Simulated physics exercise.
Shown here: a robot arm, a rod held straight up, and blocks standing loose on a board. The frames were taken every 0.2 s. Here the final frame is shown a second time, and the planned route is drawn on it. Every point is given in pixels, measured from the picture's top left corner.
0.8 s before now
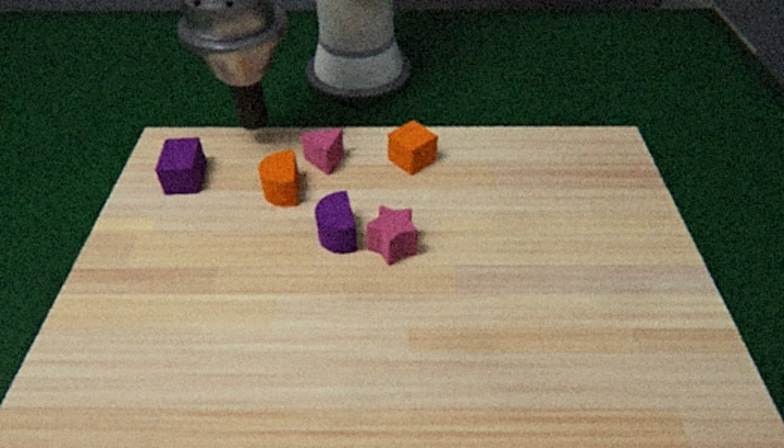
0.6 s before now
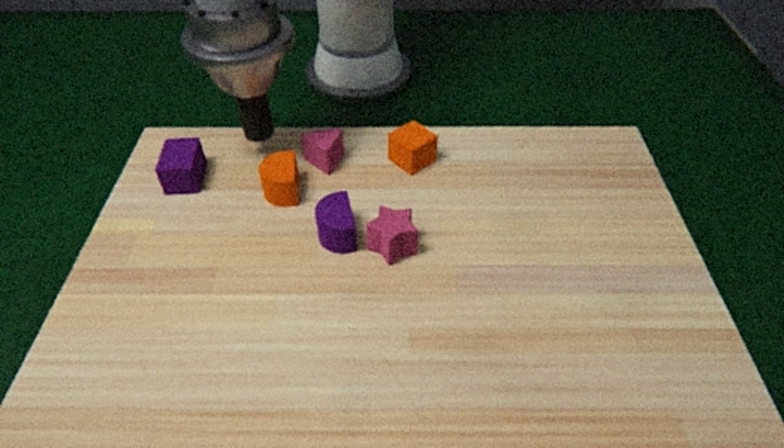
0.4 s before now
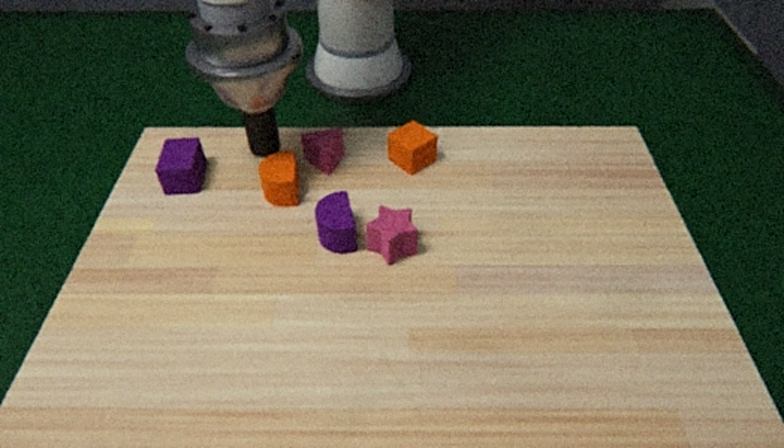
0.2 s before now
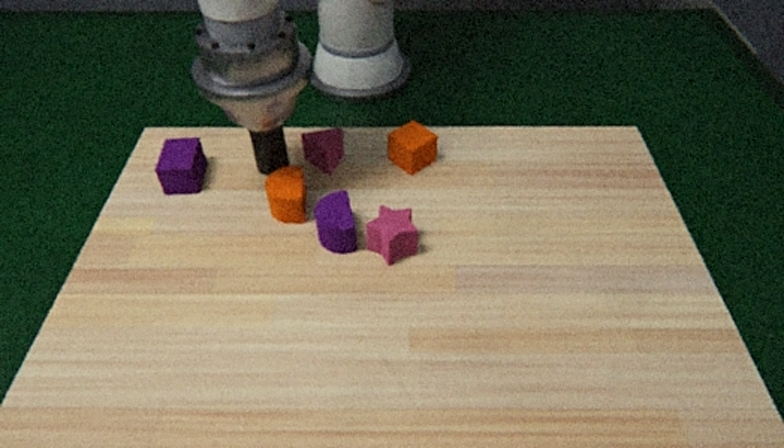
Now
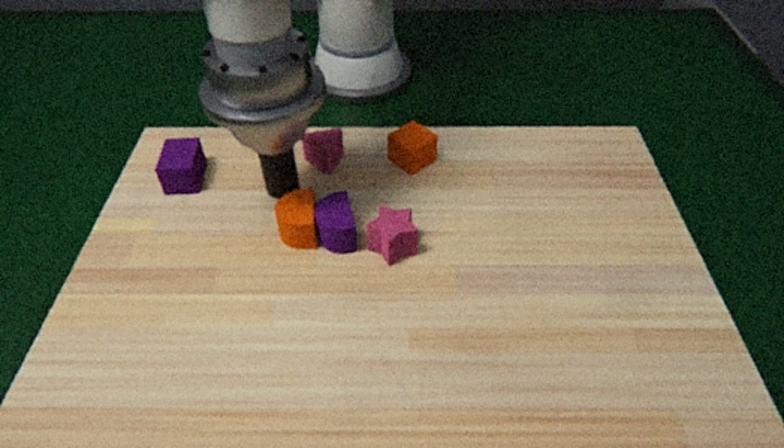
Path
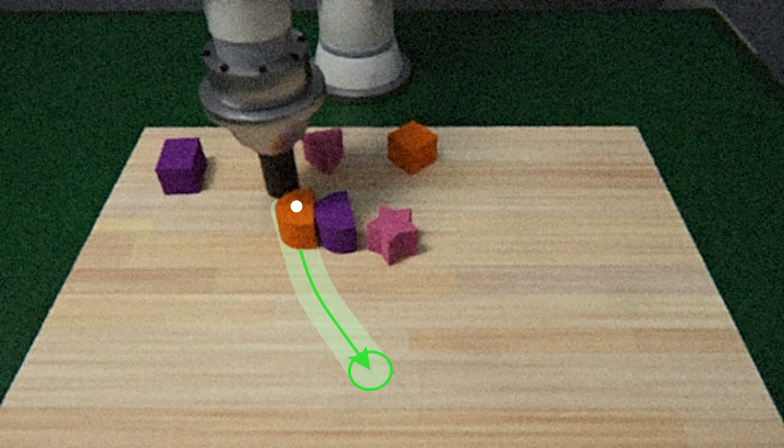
In the video, a robot arm with a dark vertical rod moves toward the viewer over a wooden board holding six blocks, then pushes the orange rounded block forward and slightly right, up beside the purple D-shaped block.
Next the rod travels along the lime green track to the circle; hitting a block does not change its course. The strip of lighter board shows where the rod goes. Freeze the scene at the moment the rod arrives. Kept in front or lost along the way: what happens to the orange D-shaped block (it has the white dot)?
Kept ahead.
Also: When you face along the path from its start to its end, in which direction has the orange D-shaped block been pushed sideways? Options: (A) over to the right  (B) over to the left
It's B.
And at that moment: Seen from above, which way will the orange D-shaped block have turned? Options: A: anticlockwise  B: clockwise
Answer: A.
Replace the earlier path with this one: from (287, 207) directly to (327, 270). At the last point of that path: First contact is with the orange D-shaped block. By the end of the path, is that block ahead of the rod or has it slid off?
It stays ahead.
Path on the board, from (287, 207) through (312, 283) to (370, 370); the dot is on the orange D-shaped block.
What follows on the original path. One third of the way, rod at (299, 238); orange D-shaped block at (321, 259), turned 15° anticlockwise; purple D-shaped block at (344, 212).
Two thirds of the way, rod at (325, 293); orange D-shaped block at (358, 315), turned 35° anticlockwise; purple D-shaped block at (344, 212).
At the end, rod at (369, 353); orange D-shaped block at (417, 372), turned 55° anticlockwise; purple D-shaped block at (344, 212); pink star-shaped block in place.
